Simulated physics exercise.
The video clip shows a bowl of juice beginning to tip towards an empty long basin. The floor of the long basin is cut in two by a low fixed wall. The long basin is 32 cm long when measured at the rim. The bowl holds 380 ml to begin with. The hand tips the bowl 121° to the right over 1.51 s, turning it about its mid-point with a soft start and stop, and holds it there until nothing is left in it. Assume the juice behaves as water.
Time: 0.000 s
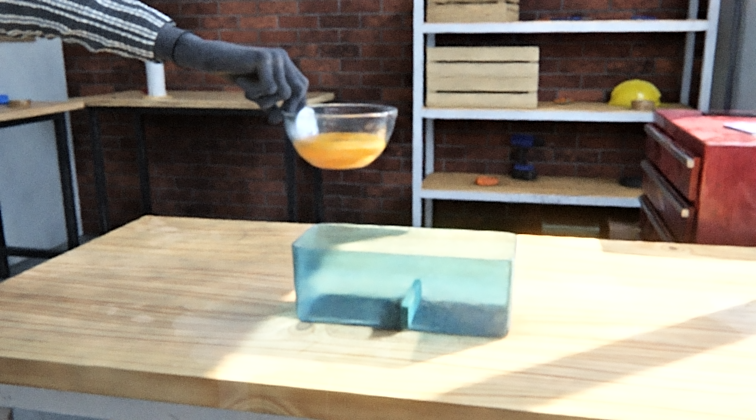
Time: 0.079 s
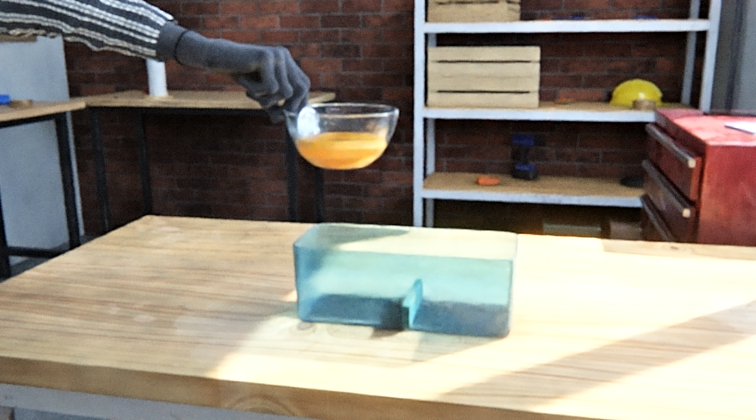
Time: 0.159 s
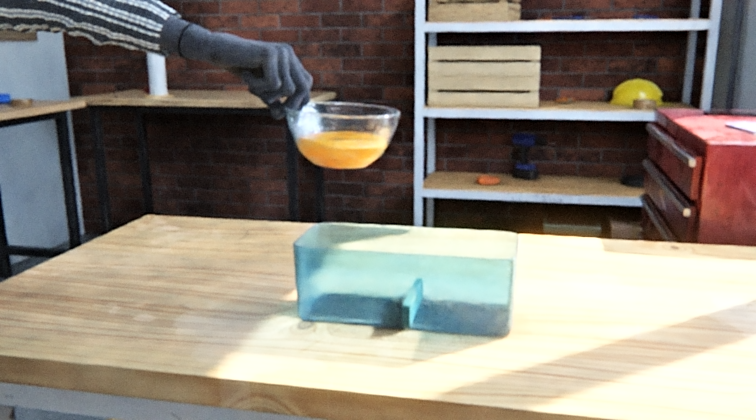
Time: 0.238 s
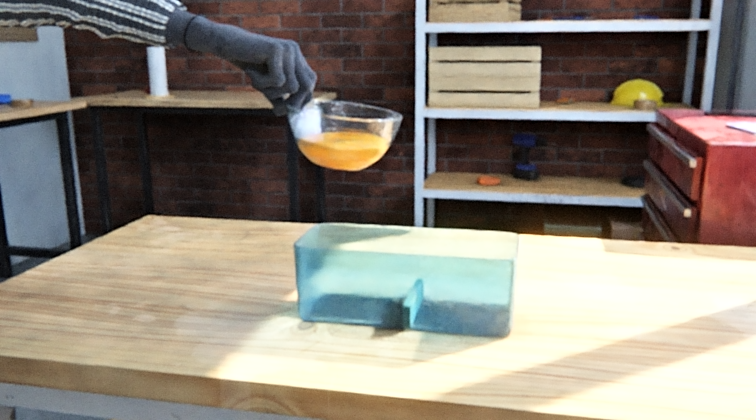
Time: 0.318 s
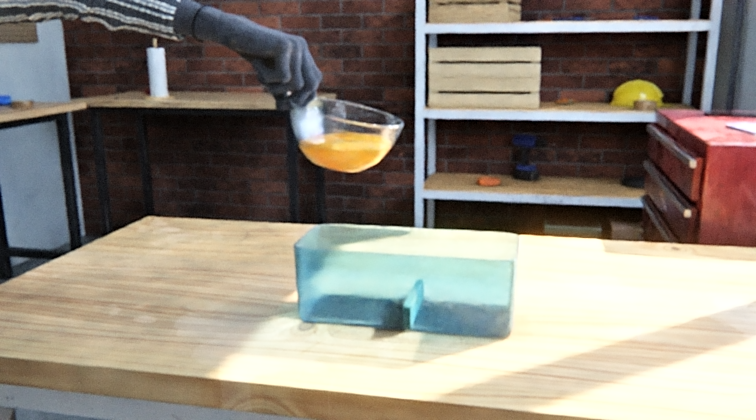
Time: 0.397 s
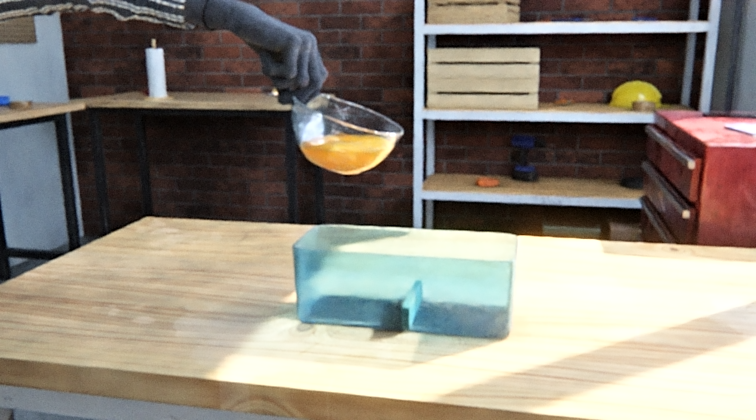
A dark grey hand in a striped sleeve, reaching in from the left, slowly tilts a clear glass bowl of orange juice to the right, the liquid shifting inside. Below it, an empty, long teal see-through basin with a low dividing wall sits still on a pale wooden table. The steady, slightly raised view shows a sunlit workshop with brick walls, shelves and a red cabinet.
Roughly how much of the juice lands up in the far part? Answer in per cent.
Around 68 %.
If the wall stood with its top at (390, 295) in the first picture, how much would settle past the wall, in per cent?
Roughly 90 %.
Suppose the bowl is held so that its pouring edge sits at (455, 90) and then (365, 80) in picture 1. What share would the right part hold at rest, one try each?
Try 1: Approx. 90 %; try 2: Approx. 25 %.
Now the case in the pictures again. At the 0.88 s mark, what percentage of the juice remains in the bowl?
44 %.
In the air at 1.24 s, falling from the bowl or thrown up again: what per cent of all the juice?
Something like 0 per cent of the total.
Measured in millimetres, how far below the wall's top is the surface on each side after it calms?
About 28 mm on the left, about 18 mm on the right.
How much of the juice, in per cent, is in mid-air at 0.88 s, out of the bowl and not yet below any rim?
34 per cent.
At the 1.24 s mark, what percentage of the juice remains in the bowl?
Some 0 per cent.
After 0.88 s the tilt is 76° and 43 per cent is still to pour, 2 is left of the wall and 20 right of it.
After 1.24 s the tilt is 111° and 0 per cent is still to pour, 31 is left of the wall and 68 right of it.
After 1.61 s the tilt is 121° and 0 per cent is still to pour, 31 is left of the wall and 68 right of it.
After 2.01 s the tilt is 121° and 0 per cent is still to pour, 31 is left of the wall and 68 right of it.
In the end 31 per cent lies left of the wall, 68 right of it and 1 outside.
